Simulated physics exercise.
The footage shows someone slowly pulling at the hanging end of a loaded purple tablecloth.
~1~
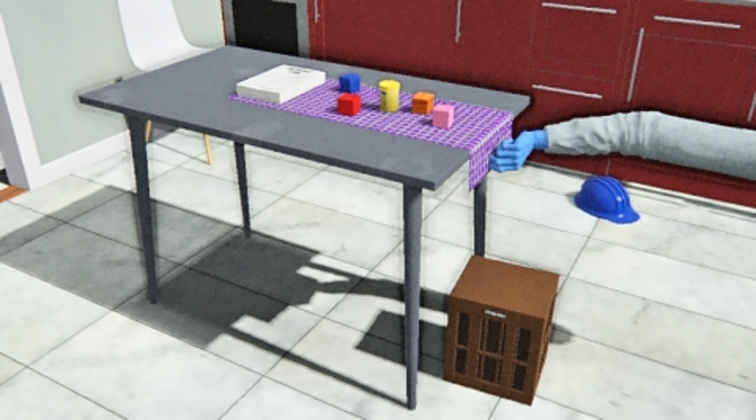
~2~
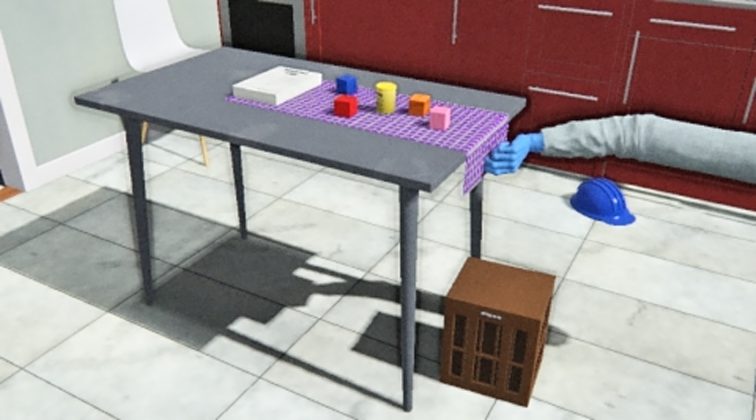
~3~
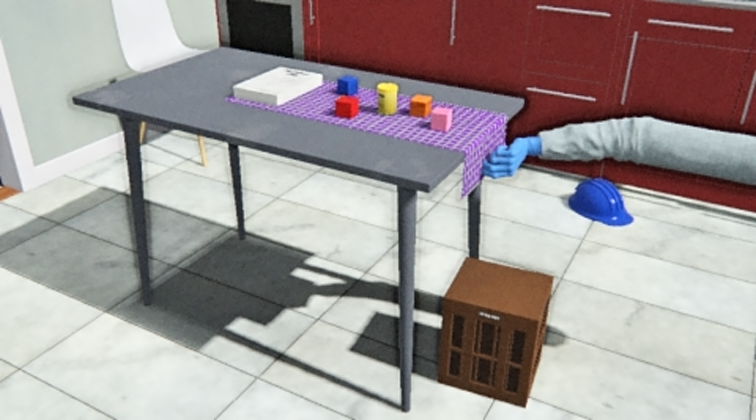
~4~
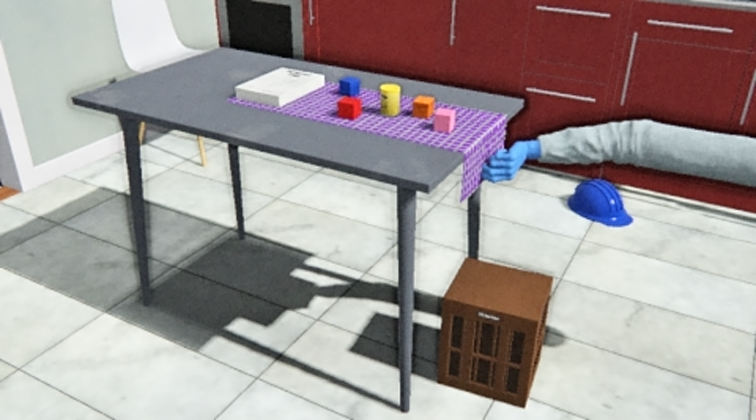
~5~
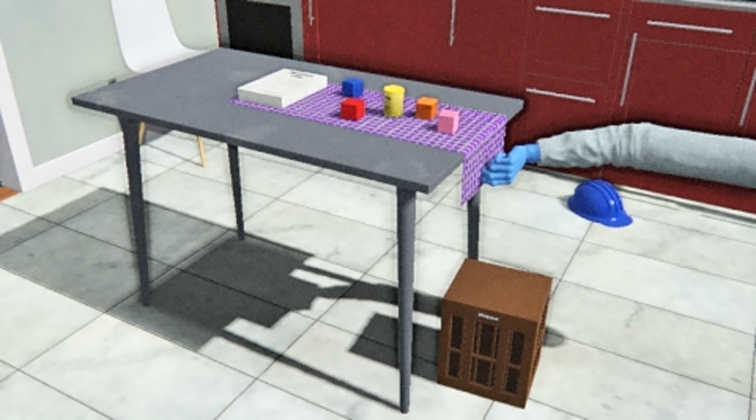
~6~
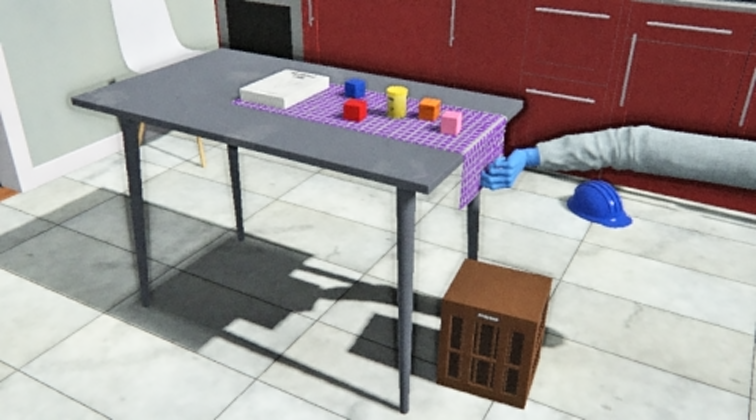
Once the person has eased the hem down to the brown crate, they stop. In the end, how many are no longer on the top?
The tally of things that come off will be three.
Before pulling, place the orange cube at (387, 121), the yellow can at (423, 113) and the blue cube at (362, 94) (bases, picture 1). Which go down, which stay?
Orange cube: Goes. Yellow can: Goes. Blue cube: Stays.
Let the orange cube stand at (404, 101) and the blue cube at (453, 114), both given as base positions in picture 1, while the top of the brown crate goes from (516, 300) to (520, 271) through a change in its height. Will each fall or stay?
The orange cube stays put, the blue cube is lost.
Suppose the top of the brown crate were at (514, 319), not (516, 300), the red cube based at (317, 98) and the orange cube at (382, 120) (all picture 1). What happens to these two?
In the end the red cube is still on top and the orange cube is no longer on top.
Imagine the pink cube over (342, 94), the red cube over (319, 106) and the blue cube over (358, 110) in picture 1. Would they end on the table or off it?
In the end the pink cube is still on top, the red cube is still on top, and the blue cube is still on top.
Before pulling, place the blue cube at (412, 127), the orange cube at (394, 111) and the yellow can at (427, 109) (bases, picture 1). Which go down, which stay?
The blue cube tumbles off; the orange cube is carried off; the yellow can tumbles off.
A little later, hem near (479, 240); pink cube gone.
Next, hem near (477, 271); pink cube, orange cube and yellow can gone.
When it is over, hem on the crate; pink cube, orange cube and yellow can gone. Over the edge go three.
